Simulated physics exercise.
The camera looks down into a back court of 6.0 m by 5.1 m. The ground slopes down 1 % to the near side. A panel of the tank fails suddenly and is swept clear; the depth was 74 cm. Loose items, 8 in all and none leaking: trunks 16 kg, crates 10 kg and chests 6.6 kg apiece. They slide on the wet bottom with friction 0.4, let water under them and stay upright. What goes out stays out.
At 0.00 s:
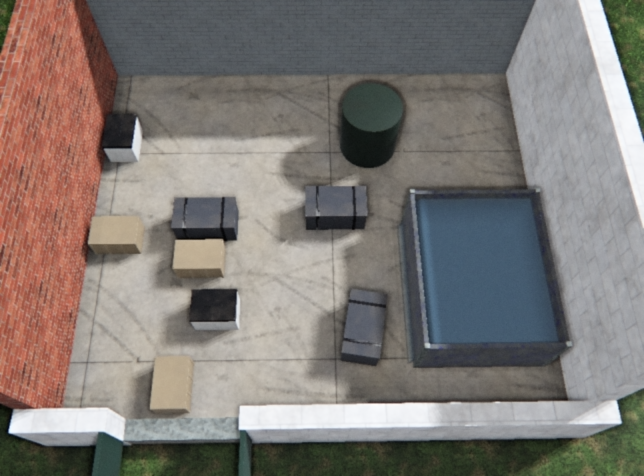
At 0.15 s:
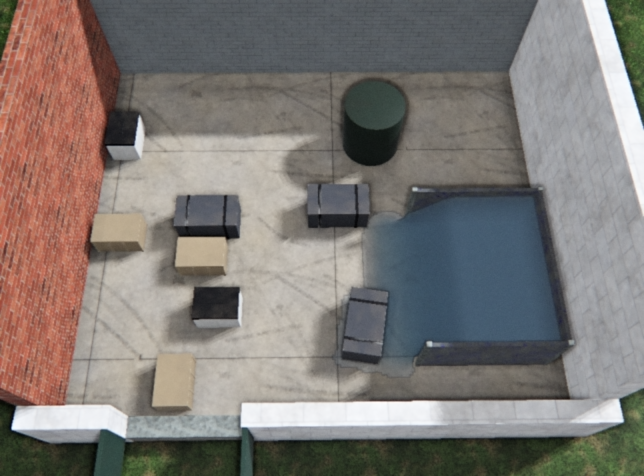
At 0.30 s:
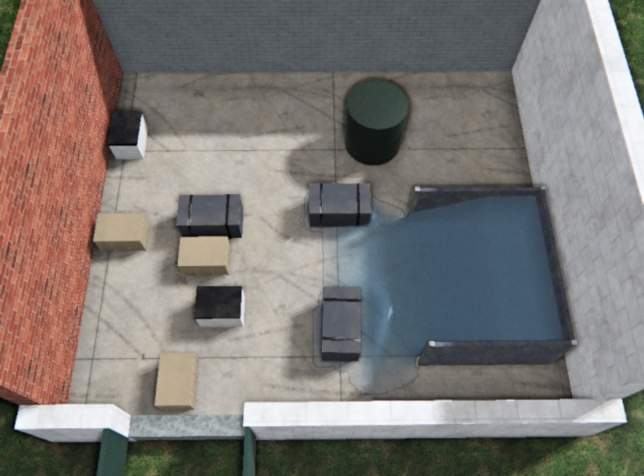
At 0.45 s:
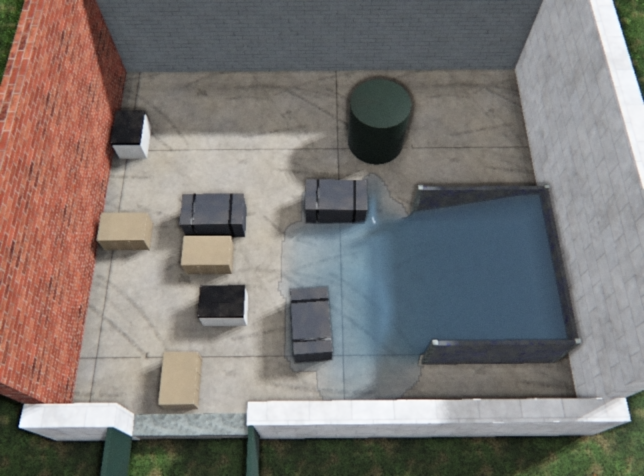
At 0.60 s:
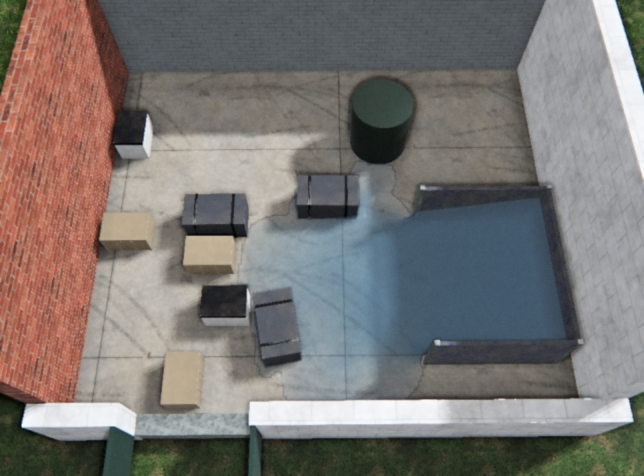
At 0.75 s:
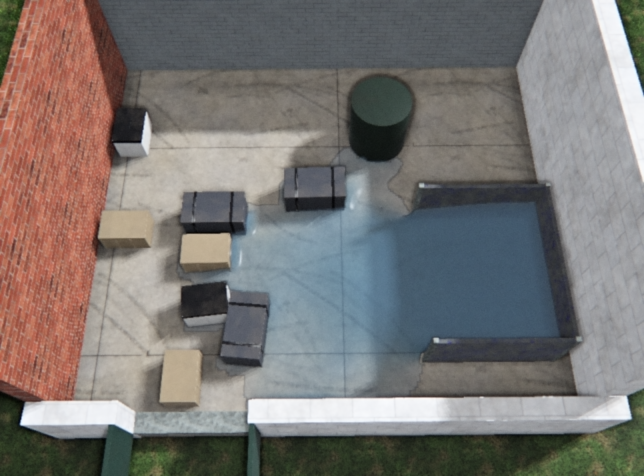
Walled courtyard with water bursting from an open-sided tank, spreading left across concrete and pushing dark trunks towards pale boxes.
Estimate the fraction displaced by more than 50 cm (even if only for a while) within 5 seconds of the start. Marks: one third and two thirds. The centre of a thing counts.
Share: Two thirds or more.
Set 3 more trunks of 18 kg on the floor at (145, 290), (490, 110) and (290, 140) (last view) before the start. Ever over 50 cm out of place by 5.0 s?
In that order: Over, under, over.
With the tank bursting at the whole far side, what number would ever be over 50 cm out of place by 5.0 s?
In that case 3 of them.
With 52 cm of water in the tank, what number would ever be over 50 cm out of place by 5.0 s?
Then 8.
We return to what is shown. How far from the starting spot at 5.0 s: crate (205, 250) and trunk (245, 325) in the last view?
In turn: 120 cm, 200 cm.
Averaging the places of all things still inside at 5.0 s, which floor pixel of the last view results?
At about (227, 162).
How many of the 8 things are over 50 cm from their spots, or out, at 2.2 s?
I count 6.
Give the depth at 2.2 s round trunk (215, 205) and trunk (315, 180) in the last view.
Roughly 14 and 4 cm.
After 1.1 s 4 of 8 are over 50 cm from their spots; 0 afloat.
After 2.2 s 6 of 8 are over 50 cm from their spots; 7 afloat.
After 3.5 s 7 of 8 are over 50 cm from their spots; 8 afloat.
After 5.0 s 8 of 8 are over 50 cm from their spots, and 8 have been at some point; 7 afloat.
